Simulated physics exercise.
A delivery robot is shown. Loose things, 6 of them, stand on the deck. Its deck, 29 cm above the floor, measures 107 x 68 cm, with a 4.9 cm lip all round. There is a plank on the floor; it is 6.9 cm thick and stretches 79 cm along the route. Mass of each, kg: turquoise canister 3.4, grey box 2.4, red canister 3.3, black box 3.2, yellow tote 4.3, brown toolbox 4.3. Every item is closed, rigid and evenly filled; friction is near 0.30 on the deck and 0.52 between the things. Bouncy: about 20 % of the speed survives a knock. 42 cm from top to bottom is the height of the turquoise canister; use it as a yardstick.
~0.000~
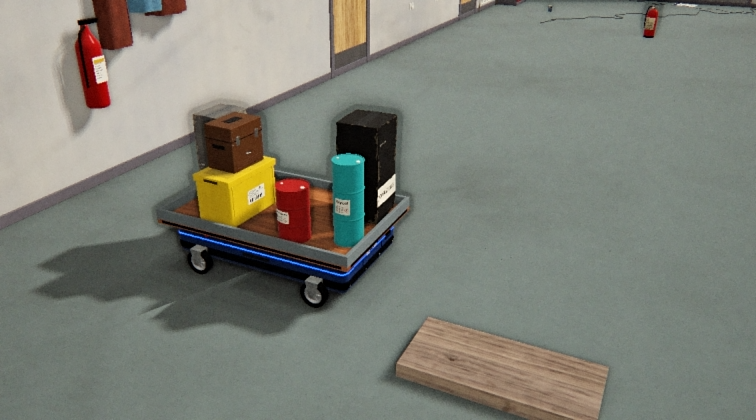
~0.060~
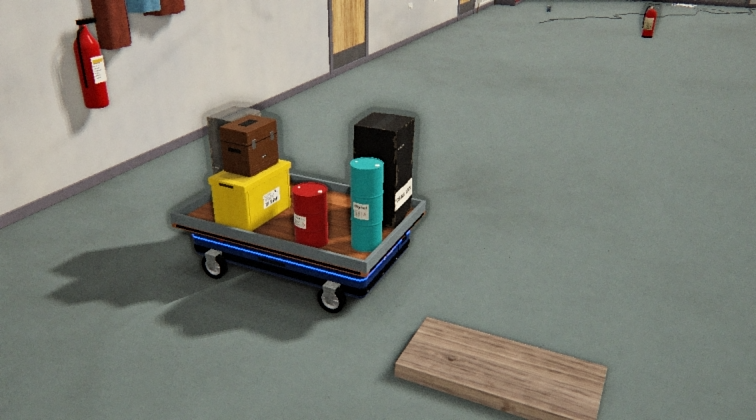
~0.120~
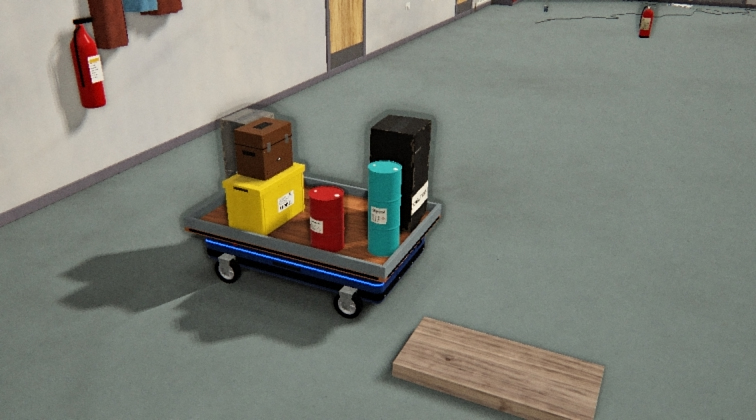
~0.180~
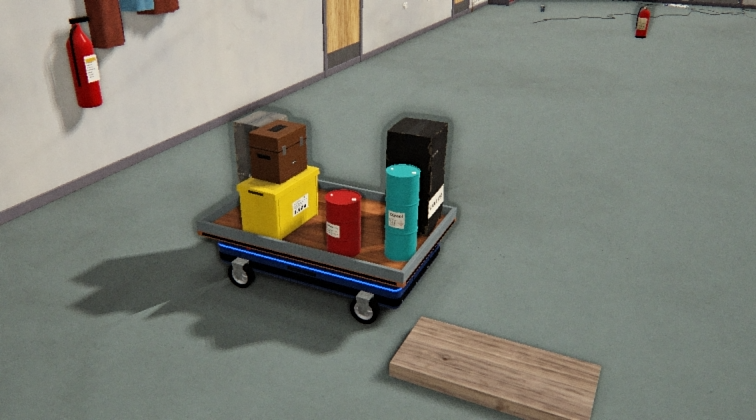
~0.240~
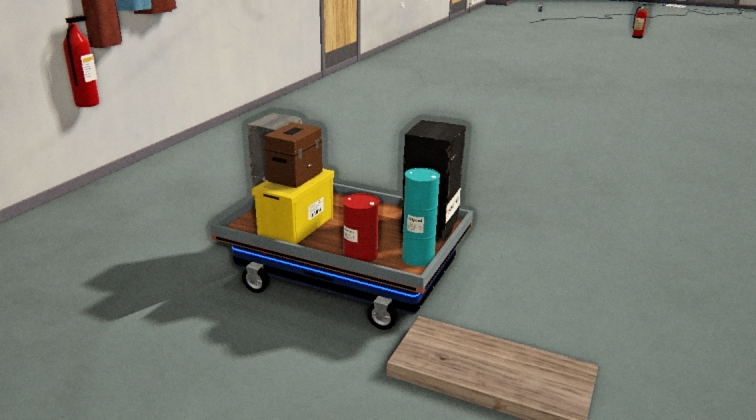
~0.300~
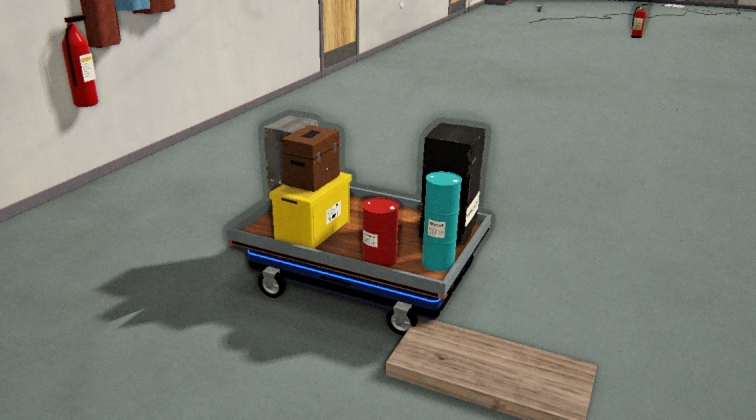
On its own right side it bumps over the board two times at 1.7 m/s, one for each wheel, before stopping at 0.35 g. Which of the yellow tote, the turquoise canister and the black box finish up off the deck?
The yellow tote does not; the turquoise canister does not; the black box does.
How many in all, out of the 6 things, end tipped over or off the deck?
That gives 5.
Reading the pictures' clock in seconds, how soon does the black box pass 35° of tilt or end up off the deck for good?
Near 0.6 s.
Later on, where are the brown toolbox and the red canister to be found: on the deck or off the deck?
Brown toolbox: Out of bounds; red canister: In bounds.
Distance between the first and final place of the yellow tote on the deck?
I'd say about 18 cm between start and finish.
After 0.70 s, cart has run 119 cm; black box leaning 53° near (574, 182); turquoise canister leaning 46° near (573, 206); yellow tote slid 2 cm near (443, 230).
After 1.10 s, cart has run 187 cm; black box now off the deck; turquoise canister on its side near (701, 277); yellow tote leaning 39° near (604, 227).
After 1.50 s, cart has run 251 cm; grey box and brown toolbox now off the deck; turquoise canister on its side; yellow tote leaning 4°.
At rest (2.3 s), off the deck, grey box, black box and brown toolbox; tipped over on the deck, turquoise canister and red canister; not toppled but over 10 cm from the start, yellow tote.
